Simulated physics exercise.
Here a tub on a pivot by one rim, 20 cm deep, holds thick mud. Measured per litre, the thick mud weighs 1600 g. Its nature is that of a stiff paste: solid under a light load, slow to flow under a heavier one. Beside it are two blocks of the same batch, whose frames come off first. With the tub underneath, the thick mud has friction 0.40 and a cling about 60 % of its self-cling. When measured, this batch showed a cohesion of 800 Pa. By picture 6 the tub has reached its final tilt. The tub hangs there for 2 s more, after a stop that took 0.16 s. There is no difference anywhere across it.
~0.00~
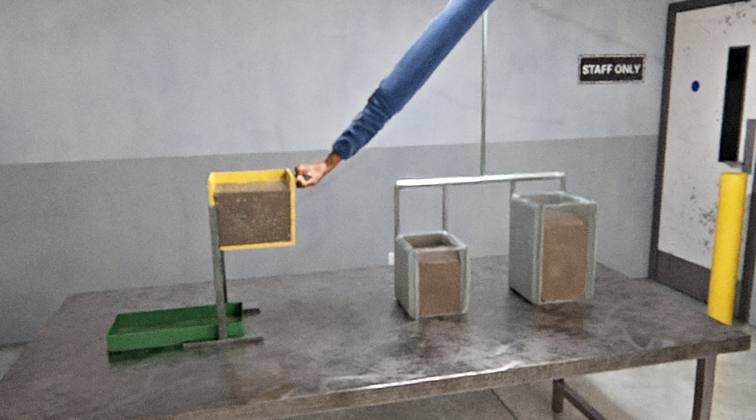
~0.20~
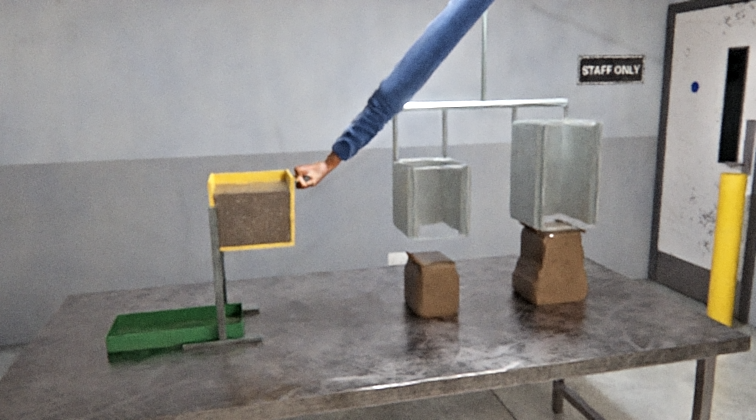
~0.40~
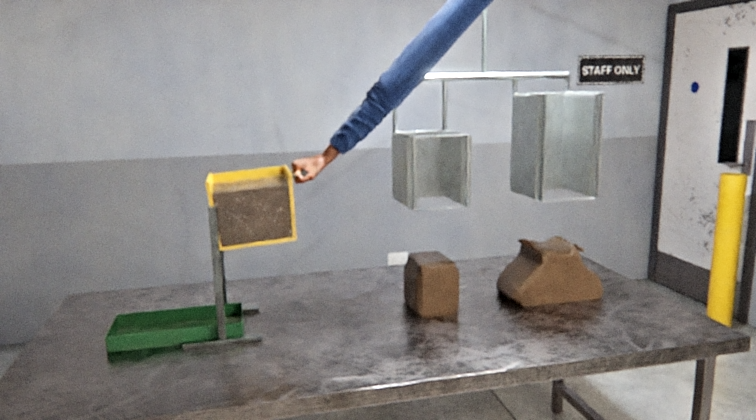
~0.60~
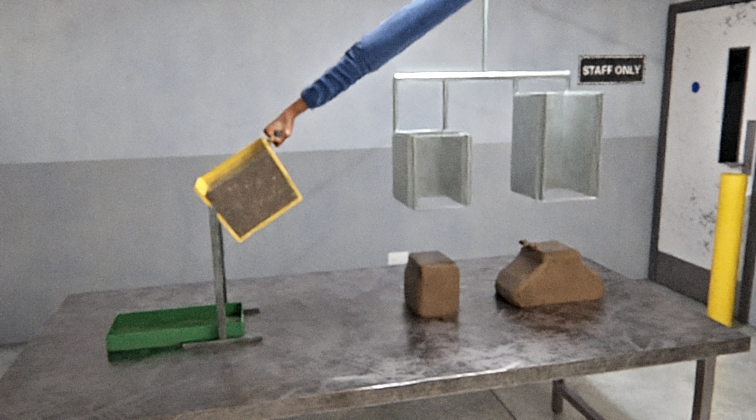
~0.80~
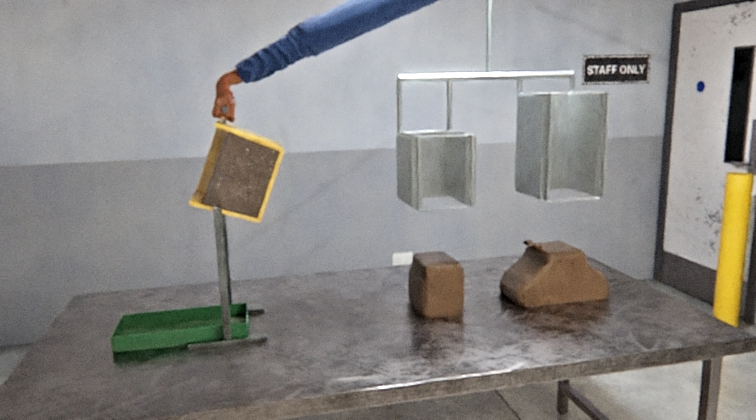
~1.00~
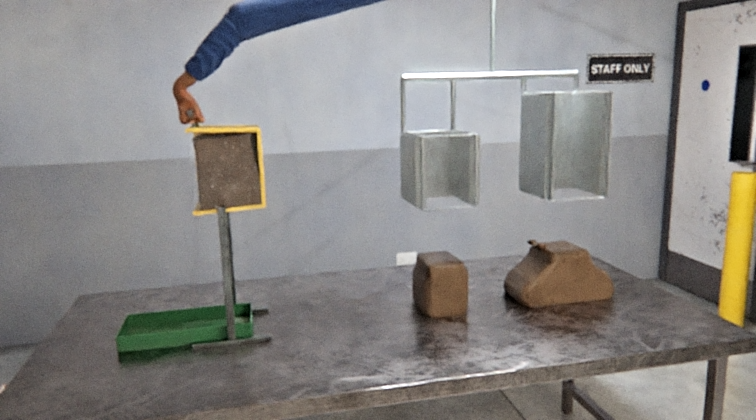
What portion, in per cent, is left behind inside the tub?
The portion left inside is around 50 %.
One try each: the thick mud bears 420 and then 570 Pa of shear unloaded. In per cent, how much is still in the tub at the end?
First 35 %, second 40 %.
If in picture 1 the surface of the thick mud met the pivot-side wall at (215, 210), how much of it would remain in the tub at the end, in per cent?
I'd say close to 70 % stays in the tub.
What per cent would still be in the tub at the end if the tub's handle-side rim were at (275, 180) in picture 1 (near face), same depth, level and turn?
Then near 100 % stays in the tub.
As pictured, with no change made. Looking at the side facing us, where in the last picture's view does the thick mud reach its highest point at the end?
Highest point: Approx. (241, 172).
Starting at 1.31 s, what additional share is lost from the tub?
Load share from then on: Near 18 %.
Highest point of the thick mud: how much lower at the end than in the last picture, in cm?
11 cm or so.
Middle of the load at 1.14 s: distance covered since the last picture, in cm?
It has moved around 4 centimetres.
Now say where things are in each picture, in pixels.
Handle-side rim at (291, 178), tilt 0 degrees; top of the thick mud at (228, 192); blocks stand 19 cm, 30 cm (left to right), in the first picture.
Handle-side rim at (291, 179), tilt 0 degrees; top of the thick mud at (228, 193); blocks stand 19 cm, 26 cm (left to right), in the second picture.
Handle-side rim at (288, 174), tilt 4 degrees; top of the thick mud at (283, 186); blocks stand 19 cm, 19 cm (left to right), in the third picture.
Handle-side rim at (263, 143), tilt 32 degrees; top of the thick mud at (266, 155); blocks stand 19 cm, 19 cm (left to right), in the fourth picture.
Handle-side rim at (216, 127), tilt 68 degrees; top of the thick mud at (227, 134); blocks stand 19 cm, 19 cm (left to right), in the fifth picture.
Handle-side rim at (187, 133), tilt 90 degrees; top of the thick mud at (245, 135); blocks stand 19 cm, 19 cm (left to right), in the sixth picture.
After 1.14 s, the tub is at 90 degrees and holds 93 %.
After 1.31 s, the tub is at 90 degrees and holds 68 %.
After 1.48 s, the tub is at 90 degrees and holds 51 %.
After 1.65 s, the tub is at 90 degrees and holds 50 %.
After 3.00 s, at the end, the tub is at 90 degrees and holds 50 %.
